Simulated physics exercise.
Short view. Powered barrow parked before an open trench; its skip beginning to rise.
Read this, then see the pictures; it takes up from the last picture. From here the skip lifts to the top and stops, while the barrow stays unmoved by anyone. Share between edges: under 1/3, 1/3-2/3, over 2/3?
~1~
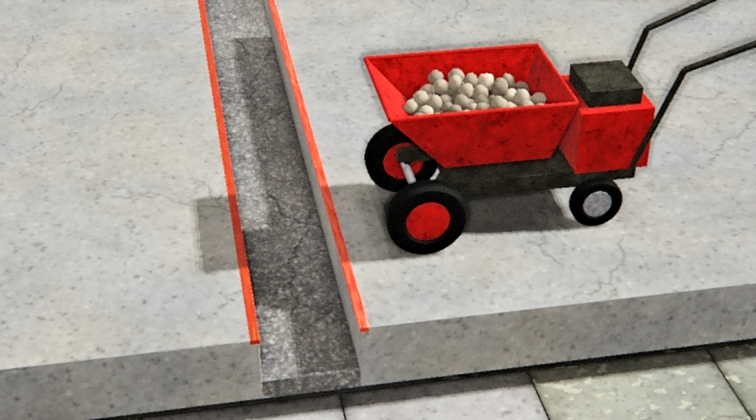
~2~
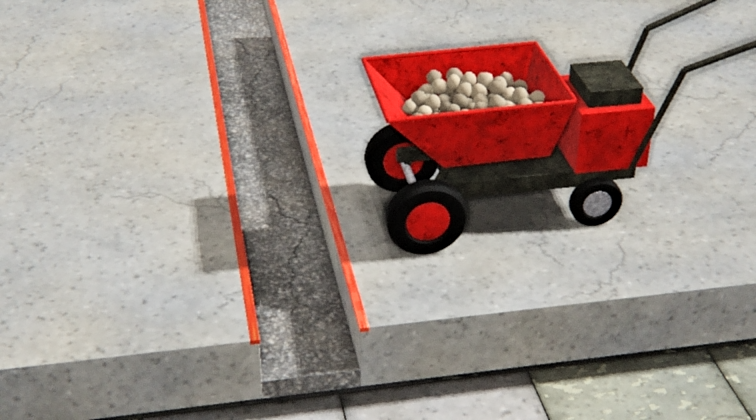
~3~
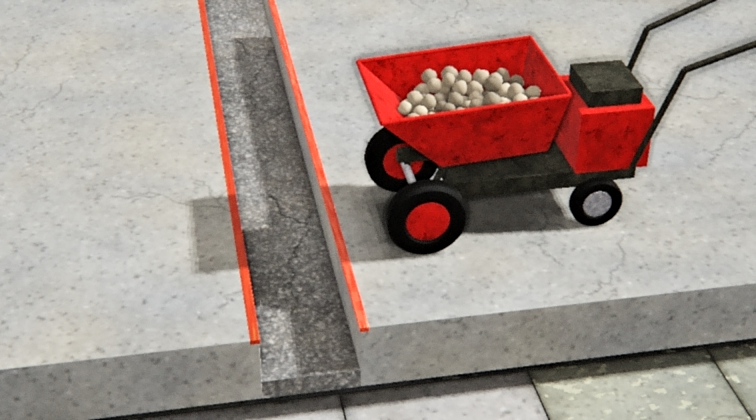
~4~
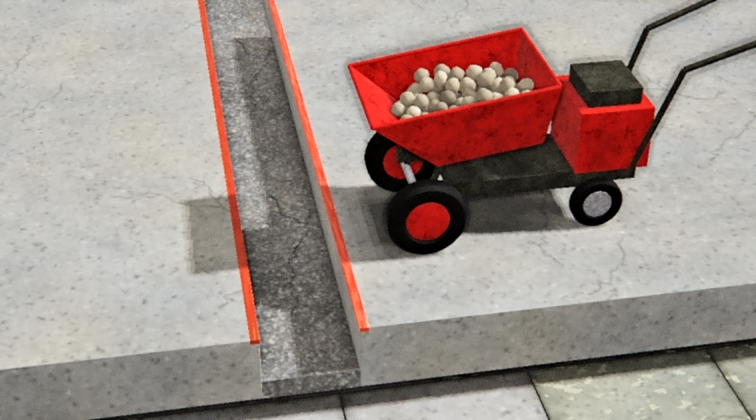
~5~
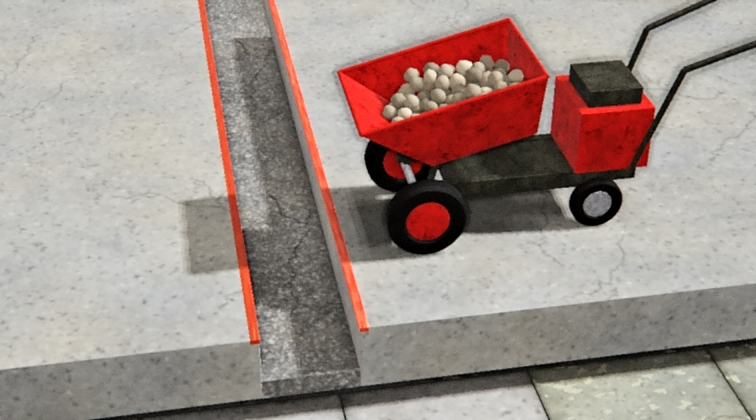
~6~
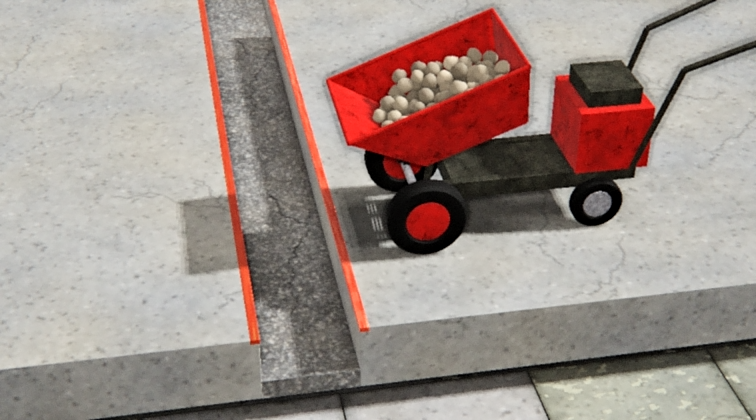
Trench gets above two thirds.
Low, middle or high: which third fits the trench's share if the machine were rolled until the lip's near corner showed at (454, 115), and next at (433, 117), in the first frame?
Beyond two thirds; beyond two thirds.
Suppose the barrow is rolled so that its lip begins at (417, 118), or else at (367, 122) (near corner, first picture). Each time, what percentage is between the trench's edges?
100 % and 60 %.
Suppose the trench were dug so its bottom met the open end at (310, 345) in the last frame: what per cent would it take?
50 per cent, roughly.
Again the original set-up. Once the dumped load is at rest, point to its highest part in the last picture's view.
Once it settles, the peak is close to (171, 228) in the last picture.
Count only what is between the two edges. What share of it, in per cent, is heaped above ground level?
Estimate: Around 0 %.
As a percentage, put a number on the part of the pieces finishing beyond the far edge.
That share comes out near 5 in a hundred.
Shortly afterwards, skip tipped steeply; the whole lot in the skip.
Next, skip tipped right over; near two thirds in the skip; near a third in or heaped over the trench; only a few beyond it; only a few falling.
Some moments later, skip tipped right over; all but a few in or heaped over the trench; a little beyond it.
In the end, skip tipped right over; all but a few in or heaped over the trench; a little beyond it.
